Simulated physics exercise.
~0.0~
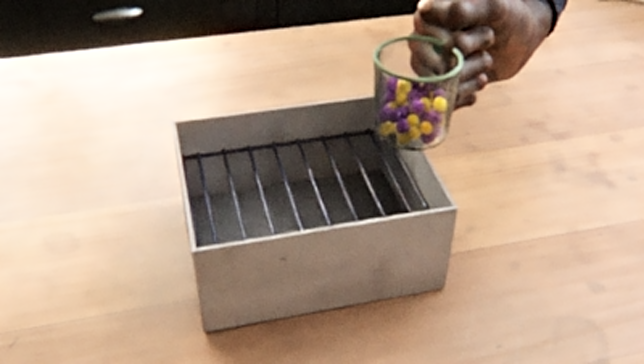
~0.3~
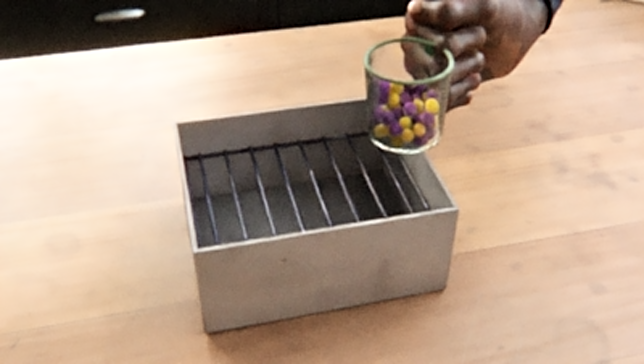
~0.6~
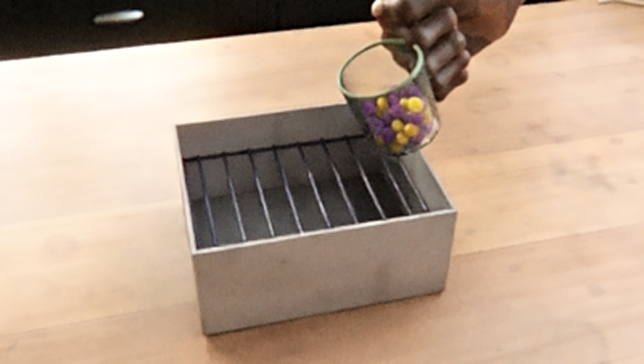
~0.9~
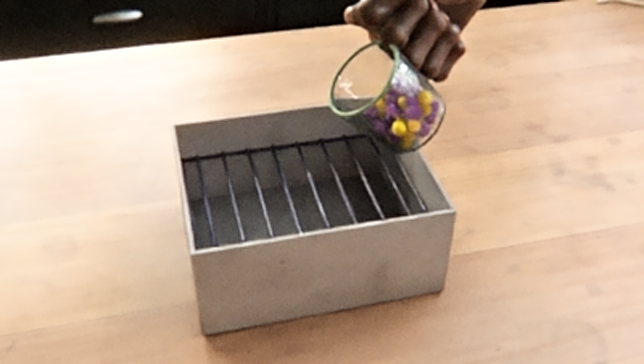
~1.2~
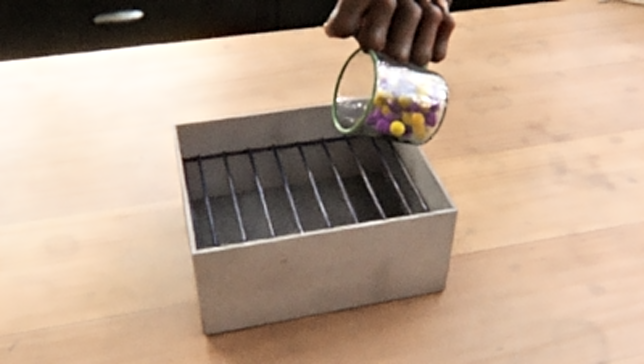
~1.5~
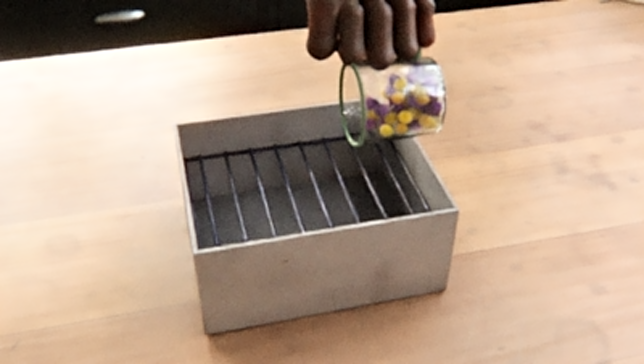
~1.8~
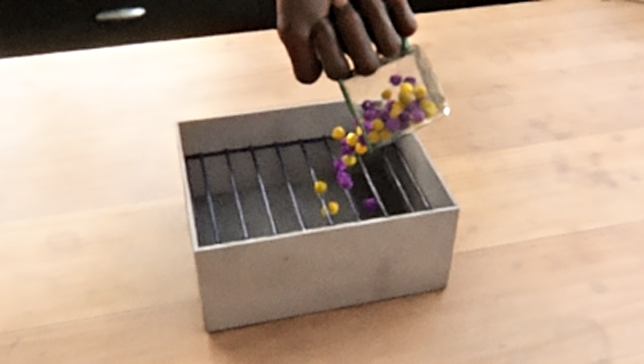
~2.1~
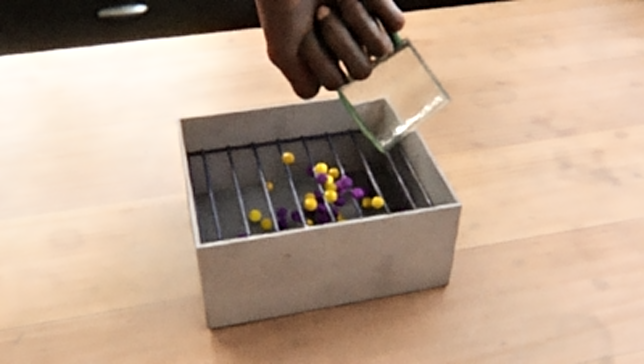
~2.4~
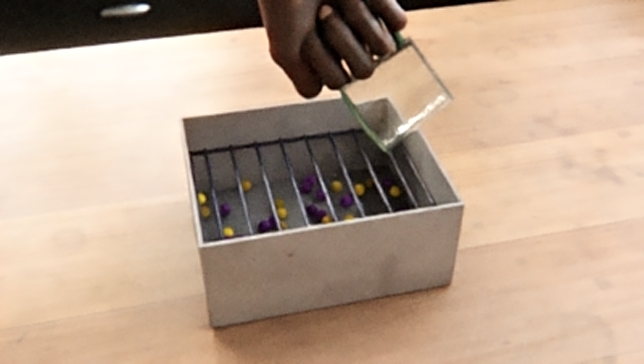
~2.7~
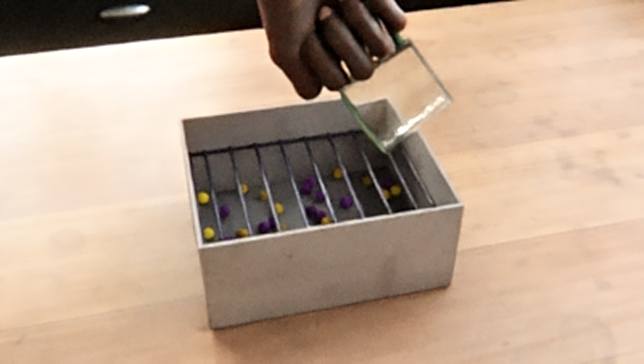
We see a hand holding a clear cup of purple and yellow pieces over a gray box with a wire rack, moving left and tipping the cup until they pour out, drop between the wires and spread underneath, leaving the cup empty above the box.
